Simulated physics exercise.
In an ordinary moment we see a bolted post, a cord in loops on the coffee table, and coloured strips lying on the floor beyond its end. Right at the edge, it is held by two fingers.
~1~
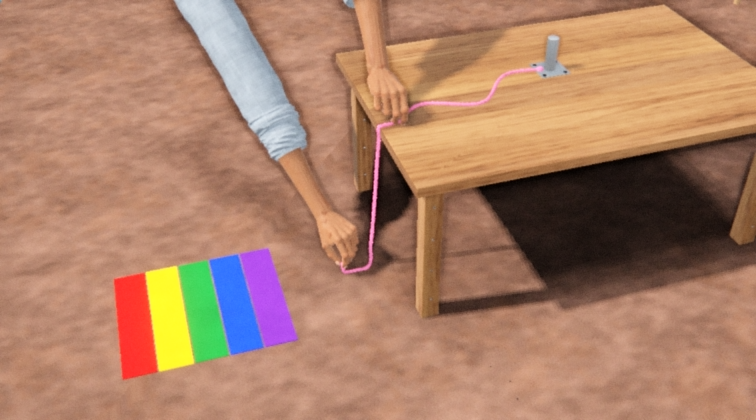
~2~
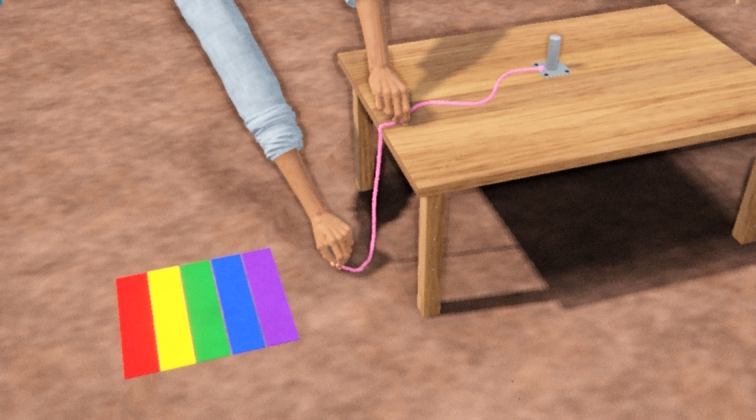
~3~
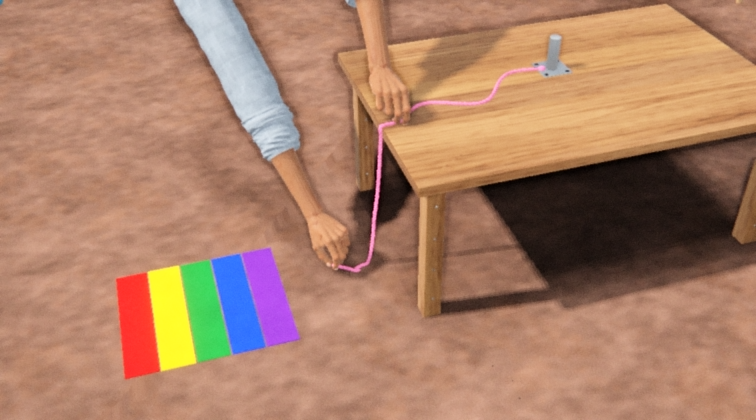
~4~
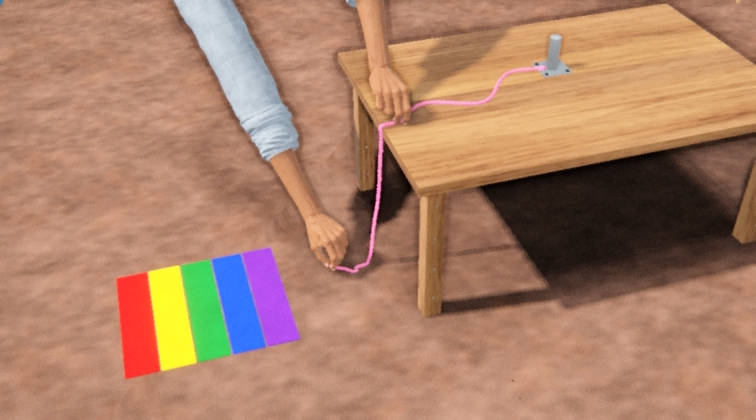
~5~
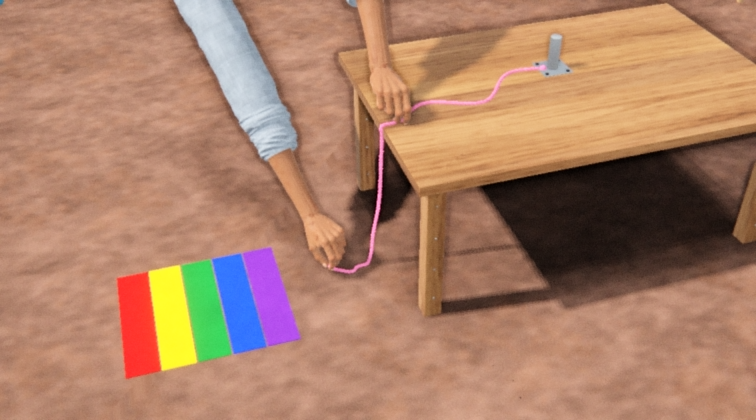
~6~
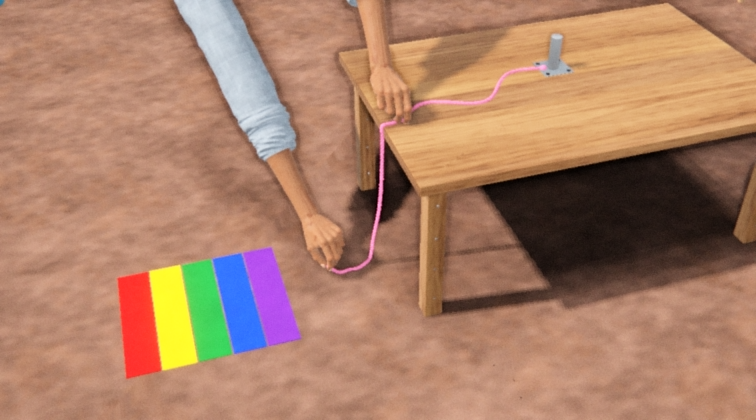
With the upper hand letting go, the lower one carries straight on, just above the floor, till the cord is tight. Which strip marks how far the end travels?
The green strip.
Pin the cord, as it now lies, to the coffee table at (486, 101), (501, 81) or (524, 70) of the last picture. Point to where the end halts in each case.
Near (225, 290), then (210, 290), then (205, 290).
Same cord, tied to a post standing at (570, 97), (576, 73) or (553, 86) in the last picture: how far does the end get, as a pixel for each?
Try 1 about (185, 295), try 2 about (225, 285), try 3 about (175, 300).
A little later, end near (274, 277); over purple.
Next, end near (231, 286); over blue.
When it is tight, end near (205, 292); over green. The green one.
